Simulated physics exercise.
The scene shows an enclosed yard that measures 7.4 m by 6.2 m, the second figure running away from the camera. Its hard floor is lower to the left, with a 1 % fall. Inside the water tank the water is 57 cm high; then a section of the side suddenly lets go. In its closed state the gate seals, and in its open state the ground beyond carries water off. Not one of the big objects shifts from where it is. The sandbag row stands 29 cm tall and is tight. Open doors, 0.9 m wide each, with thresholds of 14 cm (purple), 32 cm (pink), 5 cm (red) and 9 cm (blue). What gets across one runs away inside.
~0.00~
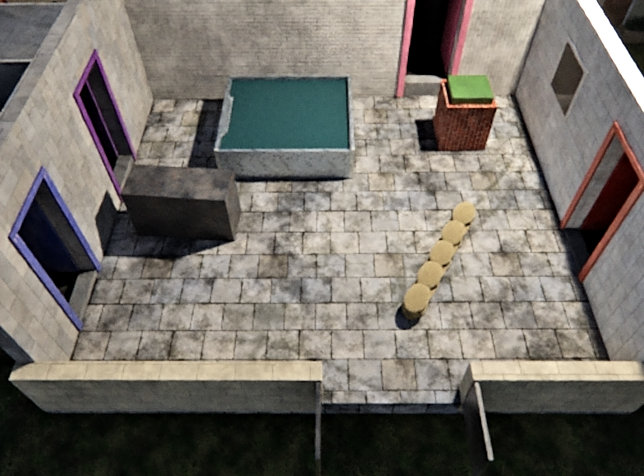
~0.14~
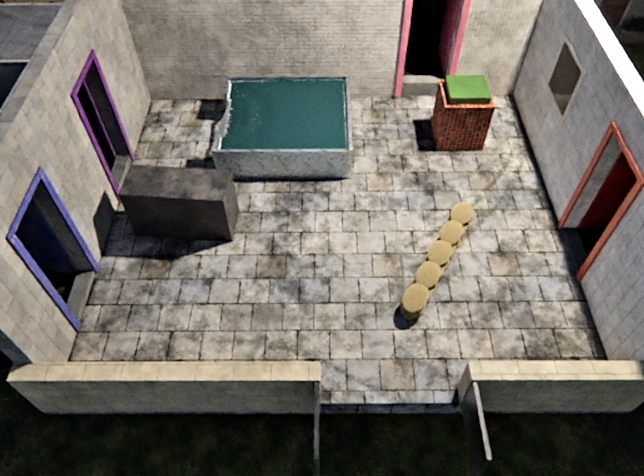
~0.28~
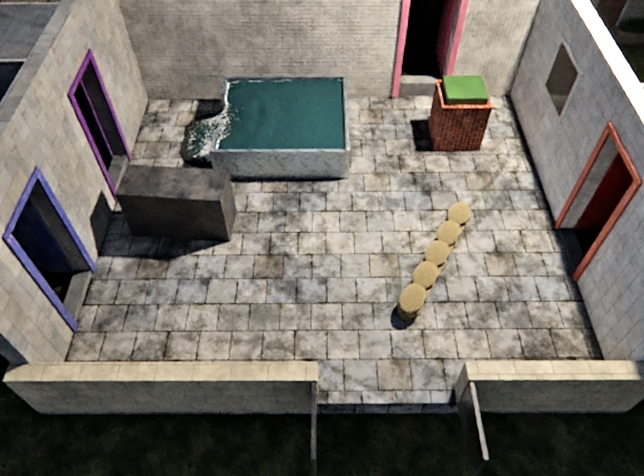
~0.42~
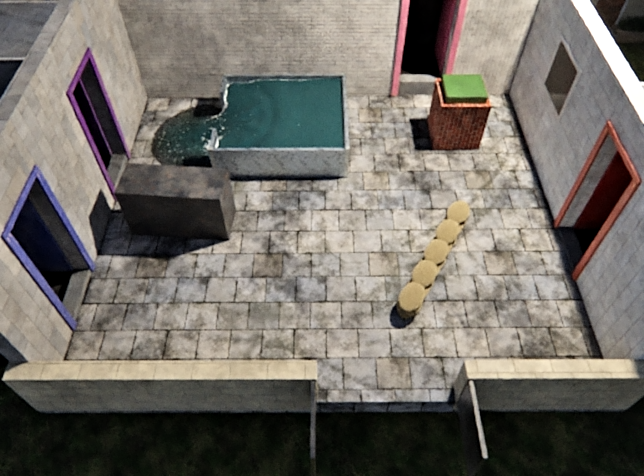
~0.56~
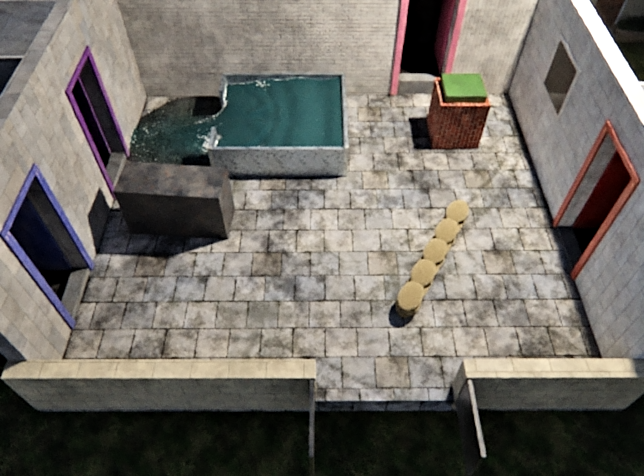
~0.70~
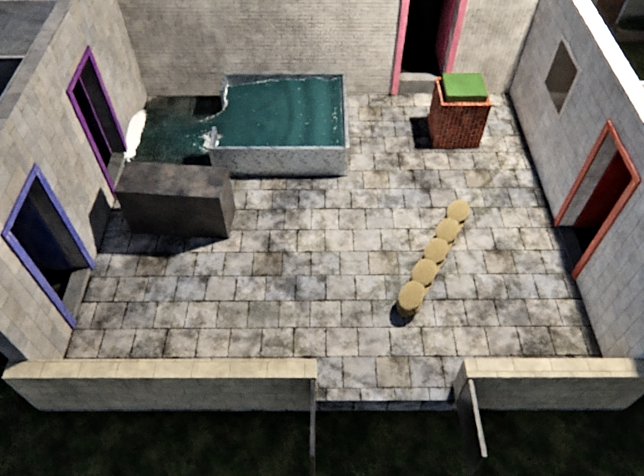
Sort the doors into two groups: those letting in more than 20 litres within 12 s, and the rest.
The purple door goes in the first group; the pink door goes with the rest; the red door goes with the rest; the blue door goes with the rest.
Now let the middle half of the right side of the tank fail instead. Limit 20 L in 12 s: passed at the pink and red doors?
For pink, too little; for red, too much.
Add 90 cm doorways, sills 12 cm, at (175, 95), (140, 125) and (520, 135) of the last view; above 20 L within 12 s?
In that order: Above, above, under.
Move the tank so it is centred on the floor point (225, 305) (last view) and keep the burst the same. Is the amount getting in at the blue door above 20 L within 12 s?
In that case blue comes out beyond the limit.
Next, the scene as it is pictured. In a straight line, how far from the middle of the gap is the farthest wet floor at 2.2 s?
I'd say close to 4.6 m.
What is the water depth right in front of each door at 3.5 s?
Depths in centimetres - purple: 21, pink: 2, red: 0, blue: 8.
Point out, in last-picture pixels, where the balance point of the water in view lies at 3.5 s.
The water's centre sits at about (226, 153).
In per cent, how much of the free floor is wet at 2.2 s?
Close to 15 in a hundred parts are wet.
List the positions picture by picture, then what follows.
The water tank at (287, 114) is whole and still, 57 cm deep, in the first picture.
The front is at a hidden place, 0.6 m from the gap at (227, 132); 0.3 m2 of floor is under water; 57 cm left at the back of the water tank, in the second picture.
The front is at a hidden place, 0.8 m from the gap at (224, 132); 0.8 m2 of floor is under water; 57 cm left at the back of the water tank, in the third picture.
Water pours out at (224, 131) and has run 1.3 m, to a hidden place; typically 7 cm deep outside, 57 cm at the water tank's back, in the fourth picture.
Water pours out at (223, 129) and has run 1.8 m, to a hidden place; typically 5 cm deep outside, 56 cm at the water tank's back, in the fifth picture.
The front is at a hidden place, 2.0 m from the gap at (223, 128); 3.7 m2 of floor is under water; 52 cm left at the back of the water tank, in the sixth picture.
After 1.4 s water covers 10 % of the floor and is deepest (49 cm) near (148, 98); purple door 25 cm at the sill, 8 L in, pink door not reached, red door not reached, blue door not reached.
After 2.2 s water covers 15 % of the floor and is deepest (40 cm) near (148, 98); purple door 25 cm at the sill, 46 L in, pink door not reached, red door not reached, blue door 5 cm at the sill, 0 L in.
After 3.5 s water covers 25 % of the floor and is deepest (28 cm) near (109, 219); purple door 21 cm at the sill, 91 L in, pink door 2 cm at the sill, 0 L in, red door not reached, blue door 8 cm at the sill, 0 L in.
After 7.0 s water covers 70 % of the floor and is deepest (18 cm) near (135, 203); purple door 18 cm at the sill, 152 L in, pink door 1 cm at the sill, 0 L in, red door not reached, blue door 6 cm at the sill, 0 L in.
After 12.0 s water covers 95 % of the floor and is deepest (12 cm) near (116, 195); purple door 12 cm at the sill, 166 L in, pink door 3 cm at the sill, 0 L in, red door 4 cm at the sill, 0 L in, blue door 4 cm at the sill, 0 L in.
